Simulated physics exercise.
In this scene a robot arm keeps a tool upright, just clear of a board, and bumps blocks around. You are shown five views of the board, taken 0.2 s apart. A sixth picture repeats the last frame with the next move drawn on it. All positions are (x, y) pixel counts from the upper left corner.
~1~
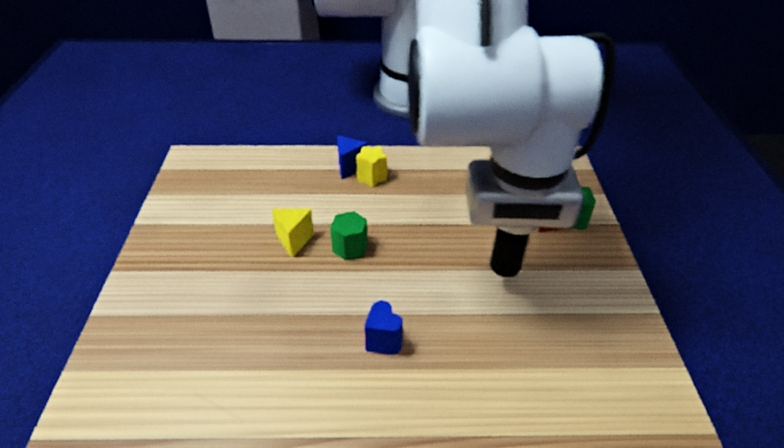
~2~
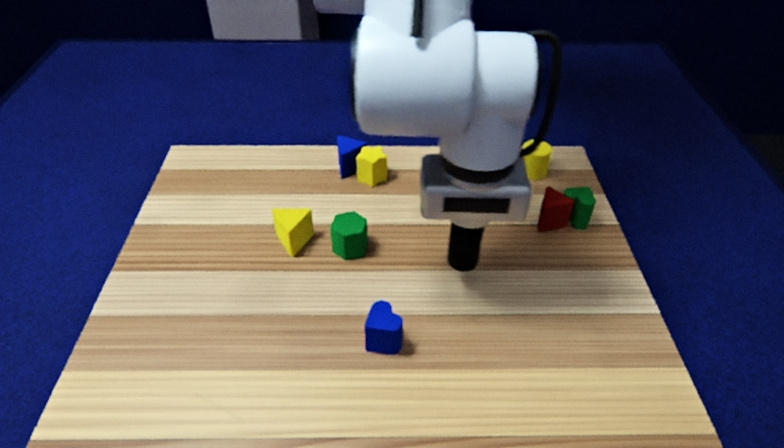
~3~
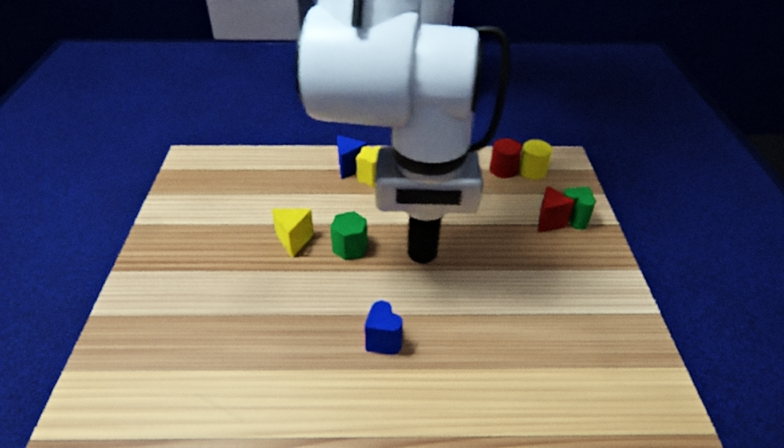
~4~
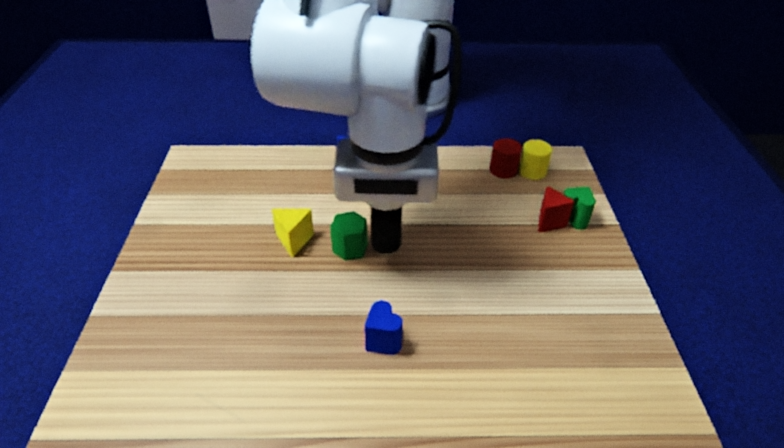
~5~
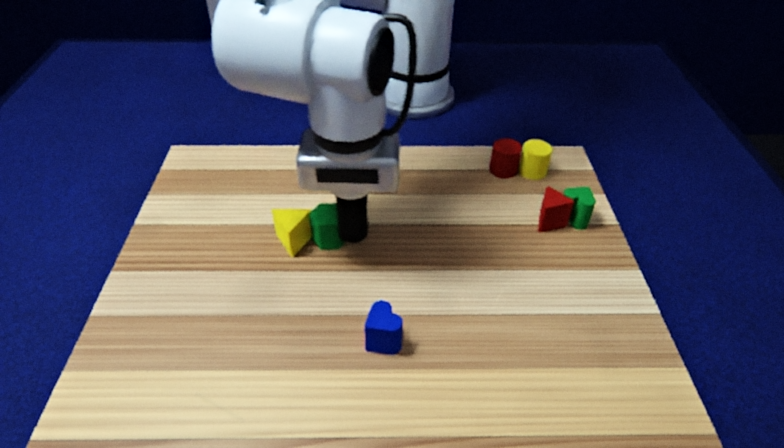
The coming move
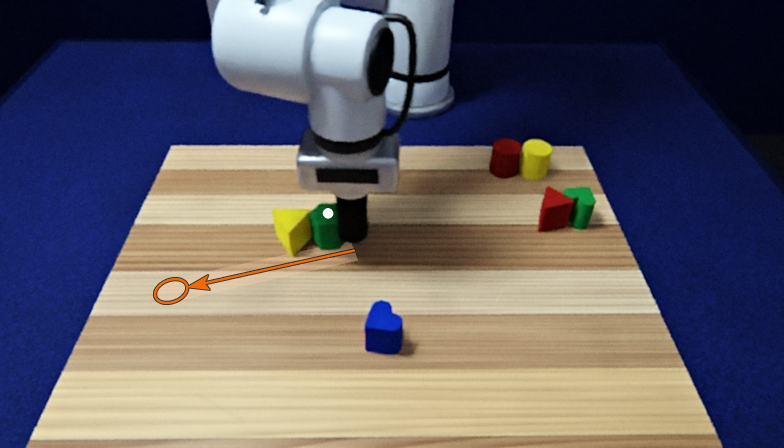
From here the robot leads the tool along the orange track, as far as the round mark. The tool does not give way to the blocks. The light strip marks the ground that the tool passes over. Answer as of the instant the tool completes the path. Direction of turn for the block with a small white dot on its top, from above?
Its spin: Clockwise.
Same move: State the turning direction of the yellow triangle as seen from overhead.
Direction: Anticlockwise.
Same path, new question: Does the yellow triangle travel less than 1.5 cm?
Yes, it checks out.
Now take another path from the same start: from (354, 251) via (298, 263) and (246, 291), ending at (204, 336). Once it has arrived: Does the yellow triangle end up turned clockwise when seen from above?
I believe not.
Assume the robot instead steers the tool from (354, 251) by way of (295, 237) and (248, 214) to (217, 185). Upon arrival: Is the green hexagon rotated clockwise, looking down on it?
Yes.
The drawn path runs straight from (354, 251) to (171, 291); the dot is on the green hexagon.
The first path, step by step. One third of the way, tool at (293, 246); yellow triangle at (284, 213), turned 25° anticlockwise; green hexagon at (315, 211), turned 45° clockwise.
Two thirds of the way, tool at (230, 259); yellow triangle at (284, 213), turned 25° anticlockwise; green hexagon at (315, 211), turned 45° clockwise.
At the end, tool at (164, 273); yellow triangle at (284, 213), turned 25° anticlockwise; green hexagon at (315, 211), turned 45° clockwise.
